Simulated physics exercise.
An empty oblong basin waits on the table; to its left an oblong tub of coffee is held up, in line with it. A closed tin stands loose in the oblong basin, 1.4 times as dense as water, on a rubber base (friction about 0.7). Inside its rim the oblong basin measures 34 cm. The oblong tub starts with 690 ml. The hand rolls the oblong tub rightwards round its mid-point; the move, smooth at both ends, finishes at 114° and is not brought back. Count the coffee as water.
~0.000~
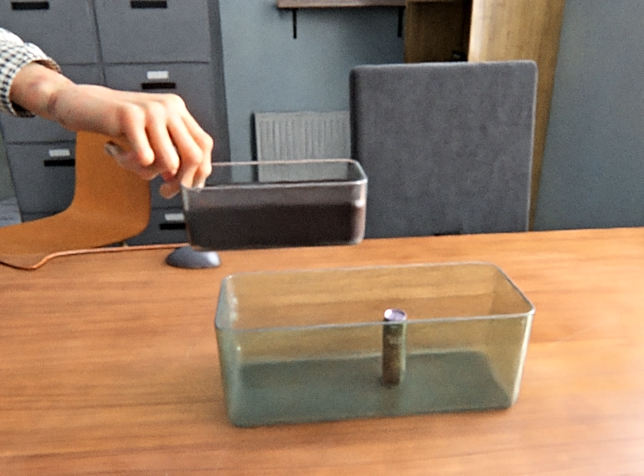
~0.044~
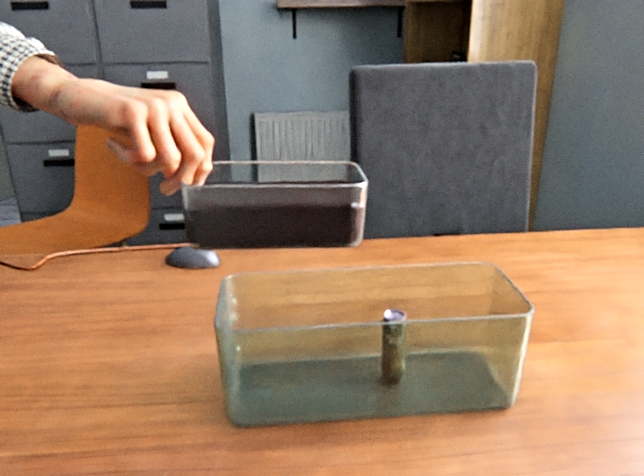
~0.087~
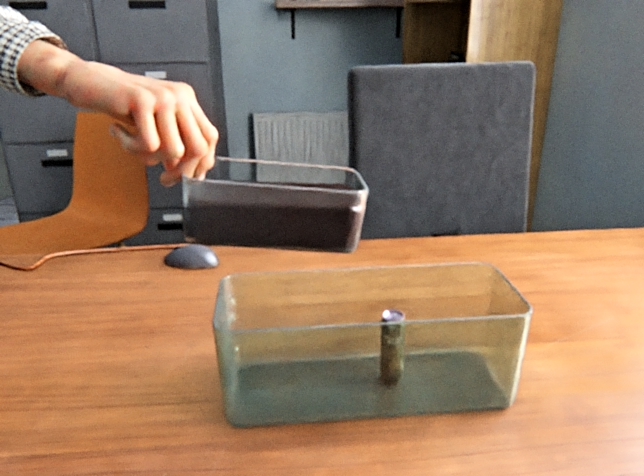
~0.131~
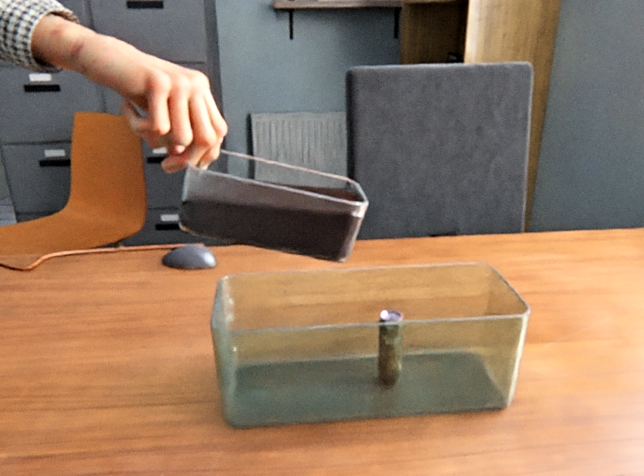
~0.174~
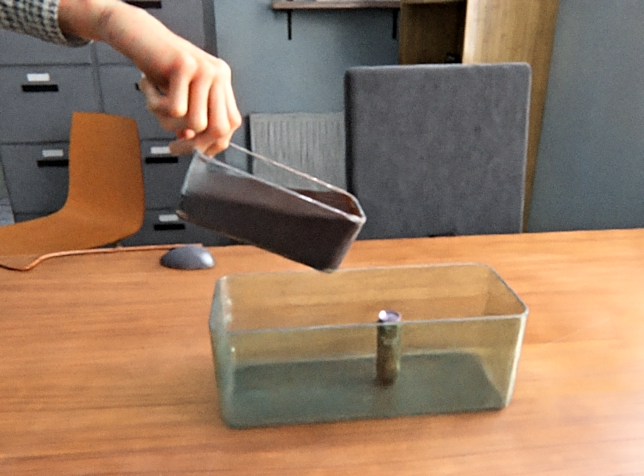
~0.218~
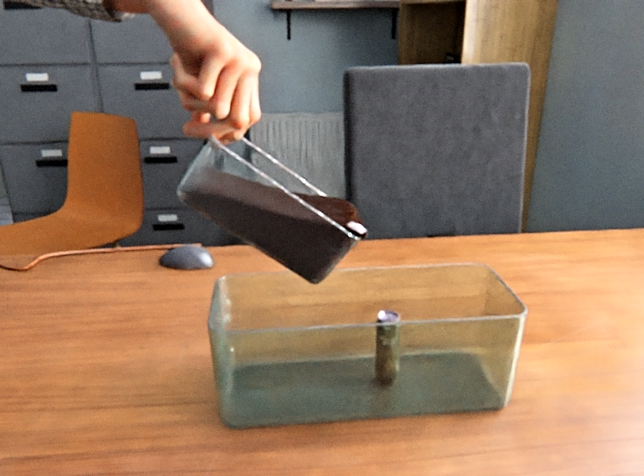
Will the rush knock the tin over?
It topples.
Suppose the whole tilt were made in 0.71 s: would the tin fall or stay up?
The tin remains upright.
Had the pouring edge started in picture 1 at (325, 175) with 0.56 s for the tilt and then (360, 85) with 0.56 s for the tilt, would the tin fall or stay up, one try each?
First it topples; then it stays up.
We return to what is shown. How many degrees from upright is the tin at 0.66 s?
Near 15° from upright.
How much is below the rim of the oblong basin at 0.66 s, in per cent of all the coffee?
Some 96 per cent.
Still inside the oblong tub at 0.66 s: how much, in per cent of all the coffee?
About 2 per cent.
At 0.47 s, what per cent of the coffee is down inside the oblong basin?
Near 80 in a hundred.
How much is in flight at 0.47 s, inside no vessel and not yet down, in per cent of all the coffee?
Some 12 per cent.
After 0.47 s the tilt is 107° and 9 per cent is still to pour; the tin stands where it began.
After 0.66 s the tilt is 114° and 2 per cent is still to pour; the tin leans 17°.
After 0.85 s the tilt is 114° and 0 per cent is still to pour; the tin lies on its side.
After 1.06 s the tilt is 114° and 0 per cent is still to pour; the tin lies on its side.
In the end the tin lies on its side.
